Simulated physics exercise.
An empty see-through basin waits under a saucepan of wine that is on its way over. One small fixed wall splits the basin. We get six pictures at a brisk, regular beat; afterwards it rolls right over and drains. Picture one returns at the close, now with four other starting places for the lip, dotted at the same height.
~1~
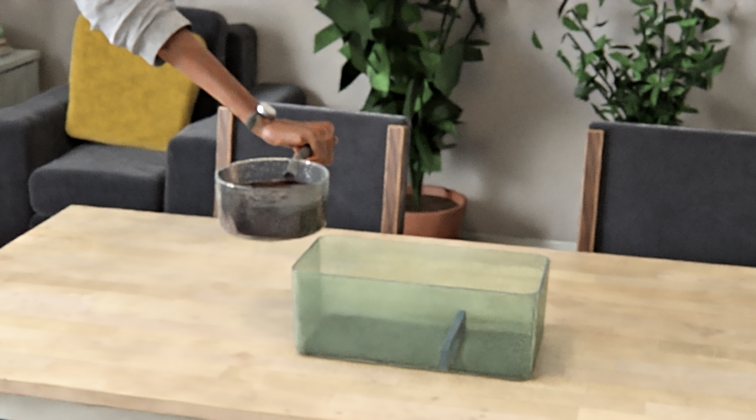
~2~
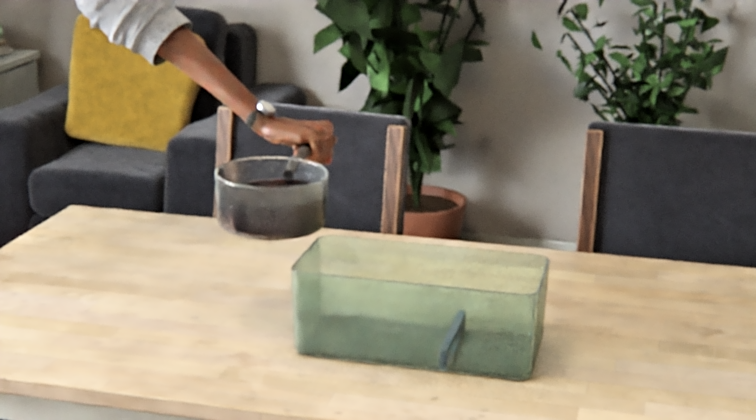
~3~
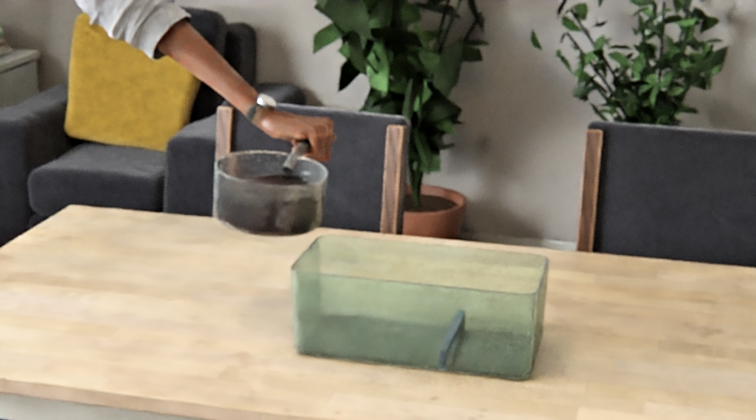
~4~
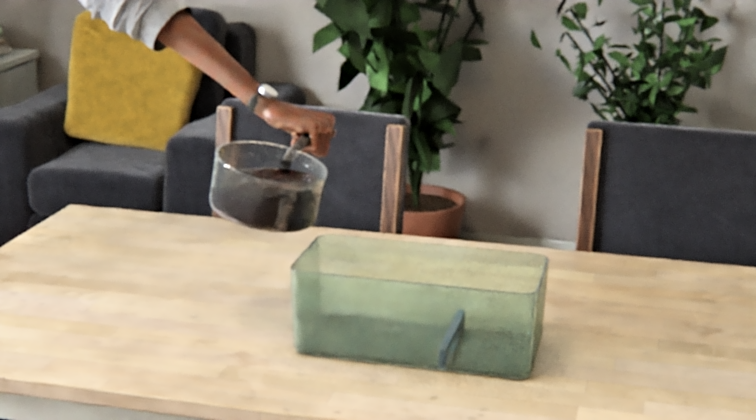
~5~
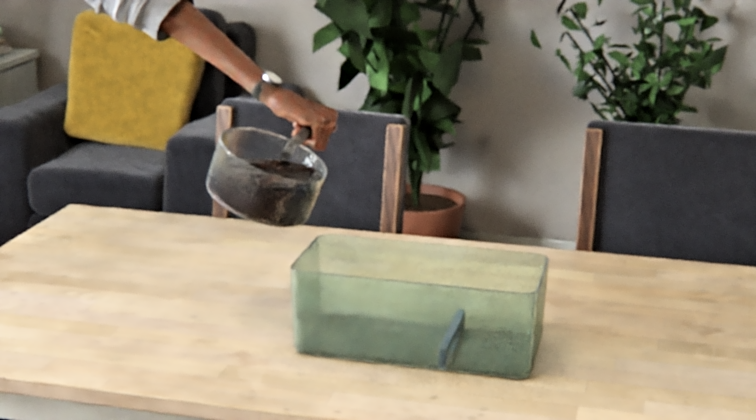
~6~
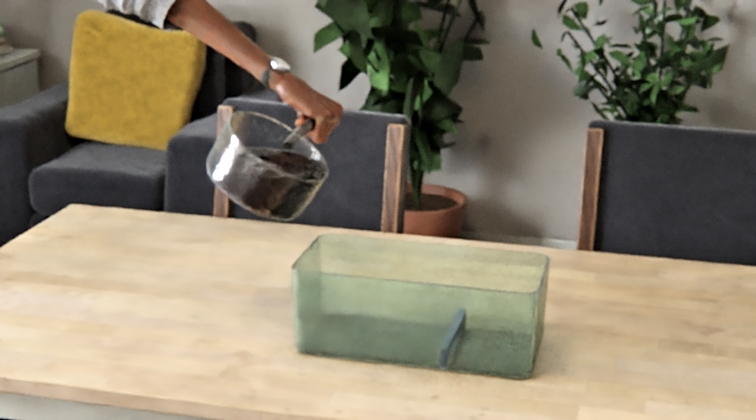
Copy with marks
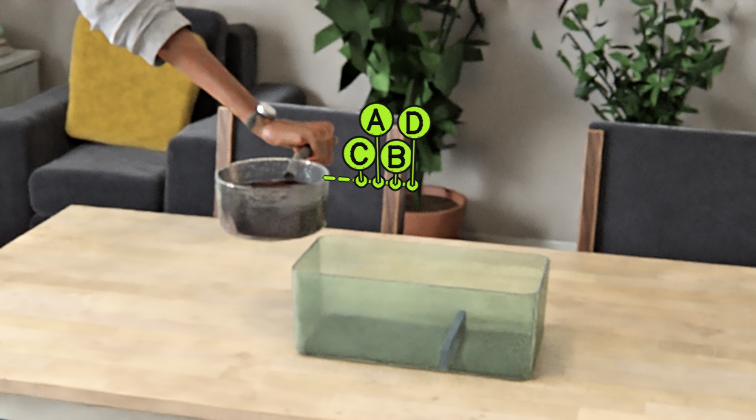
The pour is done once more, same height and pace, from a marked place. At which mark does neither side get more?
I would pick dot A.
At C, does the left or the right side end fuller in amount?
The left one.
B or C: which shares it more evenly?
It is B.
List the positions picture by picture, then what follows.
The first picture shows upright, lip at (325, 177); basin from (295, 351) to (533, 379); top of the wall at (454, 329); nothing has left yet.
The second picture shows upright, lip at (324, 177); nothing has left yet.
The third picture shows tipped about 6°, lip at (324, 177); nothing has left yet.
The fourth picture shows tipped about 12°, lip at (323, 177); nothing has left yet.
The fifth picture shows tipped about 21°, lip at (323, 176); nothing has left yet.
The sixth picture shows tipped about 31°, lip at (324, 176); nothing has left yet.
In lime, A at (378, 182); B at (395, 183); C at (361, 180); D at (412, 184).
With A, about 51 % ends left of the wall and 47 % right of it.
With B, about 35 % ends left of the wall and 64 % right of it.
With C, about 75 % ends left of the wall and 23 % right of it.
With D, about 34 % ends left of the wall and 64 % right of it.
